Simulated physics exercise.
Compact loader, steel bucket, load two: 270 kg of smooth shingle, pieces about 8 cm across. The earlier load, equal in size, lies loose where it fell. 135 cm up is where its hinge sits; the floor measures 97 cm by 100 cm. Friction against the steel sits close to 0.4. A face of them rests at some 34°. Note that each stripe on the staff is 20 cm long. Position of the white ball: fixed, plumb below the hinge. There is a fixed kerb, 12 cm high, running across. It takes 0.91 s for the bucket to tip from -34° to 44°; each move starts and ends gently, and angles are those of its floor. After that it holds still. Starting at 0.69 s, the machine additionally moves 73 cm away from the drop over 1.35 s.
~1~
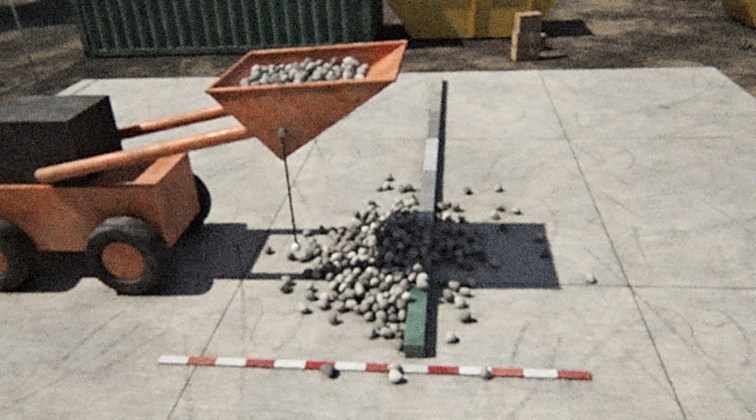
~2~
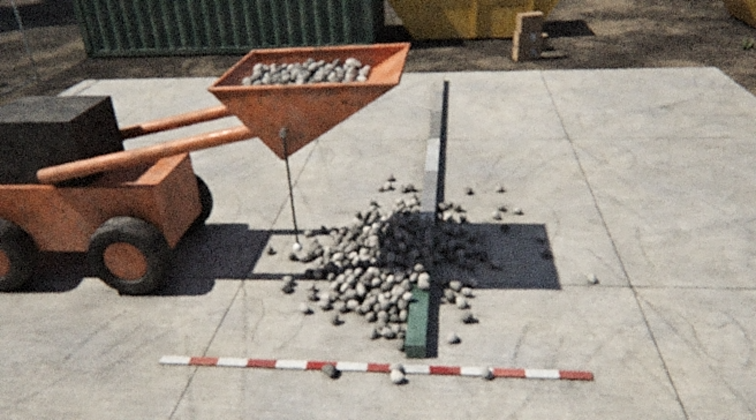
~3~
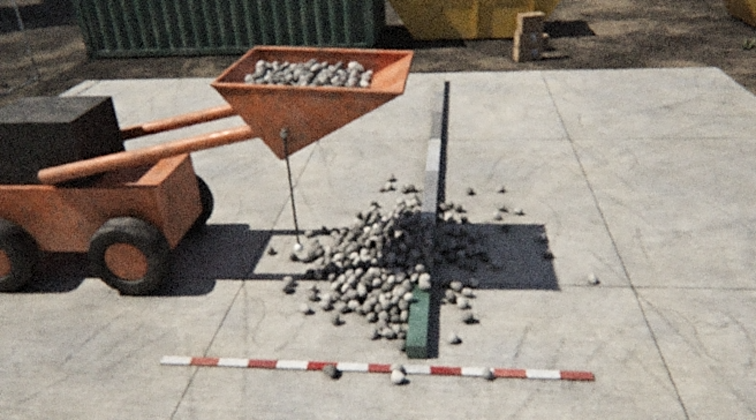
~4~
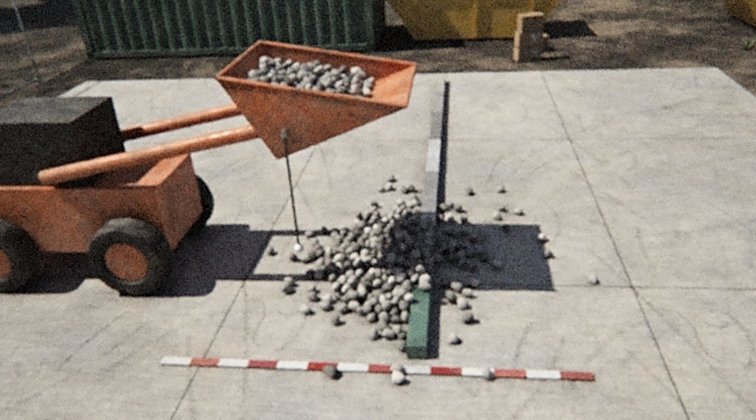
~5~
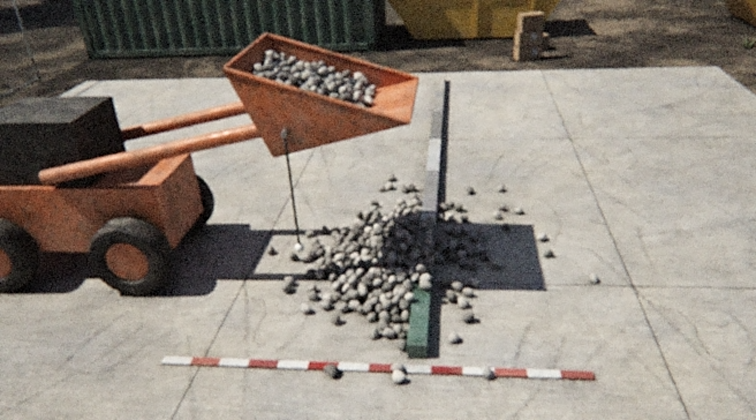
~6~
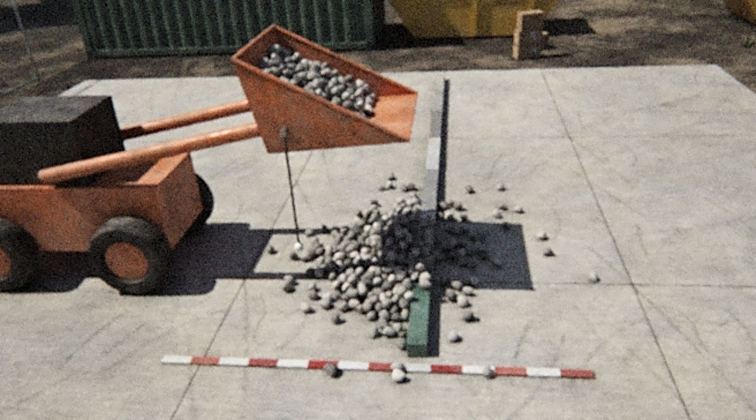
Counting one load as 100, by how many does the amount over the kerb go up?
By about 35 out of 100.
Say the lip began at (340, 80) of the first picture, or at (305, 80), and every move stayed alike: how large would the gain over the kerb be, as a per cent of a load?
Case one about 5 %, case two about 0 %.
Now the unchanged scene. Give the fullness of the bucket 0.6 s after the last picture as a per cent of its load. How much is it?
I'd say about 60 per cent.
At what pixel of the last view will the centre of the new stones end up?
I'd put their centre close to (400, 251).
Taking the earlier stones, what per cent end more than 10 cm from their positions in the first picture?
About 25 %.
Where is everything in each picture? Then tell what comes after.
In the first picture, the bucket is at -34°, its lip at (396, 80); the top of the load is at (305, 69). The earlier load is highest near (408, 240), 23 cm above ground level, 89 % on this side of the kerb, 11 % over the kerb.
The second picture shows lip at (399, 83), floor tilted -32°, highest stones at (300, 71).
In the third picture, the bucket is at -28°, its lip at (403, 93); the top of the load is at (285, 71).
The fourth picture shows lip at (407, 107), floor tilted -22°, highest stones at (278, 68).
The fifth picture shows lip at (410, 123), floor tilted -14°, highest stones at (275, 62).
In the sixth picture, the bucket is at -5°, its lip at (410, 141); the top of the load is at (278, 57).
Then, 0.3 s after the last picture the floor is at 32°; in per cent of one load, 100 in the bucket, 89 on this side of the kerb, 11 over the kerb; the foremost stones are at (524, 223).
Then, 0.6 s after the last picture the floor is at 44°; in per cent of one load, 60 in the bucket, 129 on this side of the kerb, 11 over the kerb; the foremost stones are at (524, 223).
Then, 2.1 s after the last picture the floor is at 44°; in per cent of one load, 0 in the bucket, 155 on this side of the kerb, 45 over the kerb; the foremost stones are at (614, 270).
Then, 4.7 s after the last picture the floor is at 44°; in per cent of one load, 0 in the bucket, 155 on this side of the kerb, 45 over the kerb; the foremost stones are at (615, 269). Net gain over the kerb, 35.
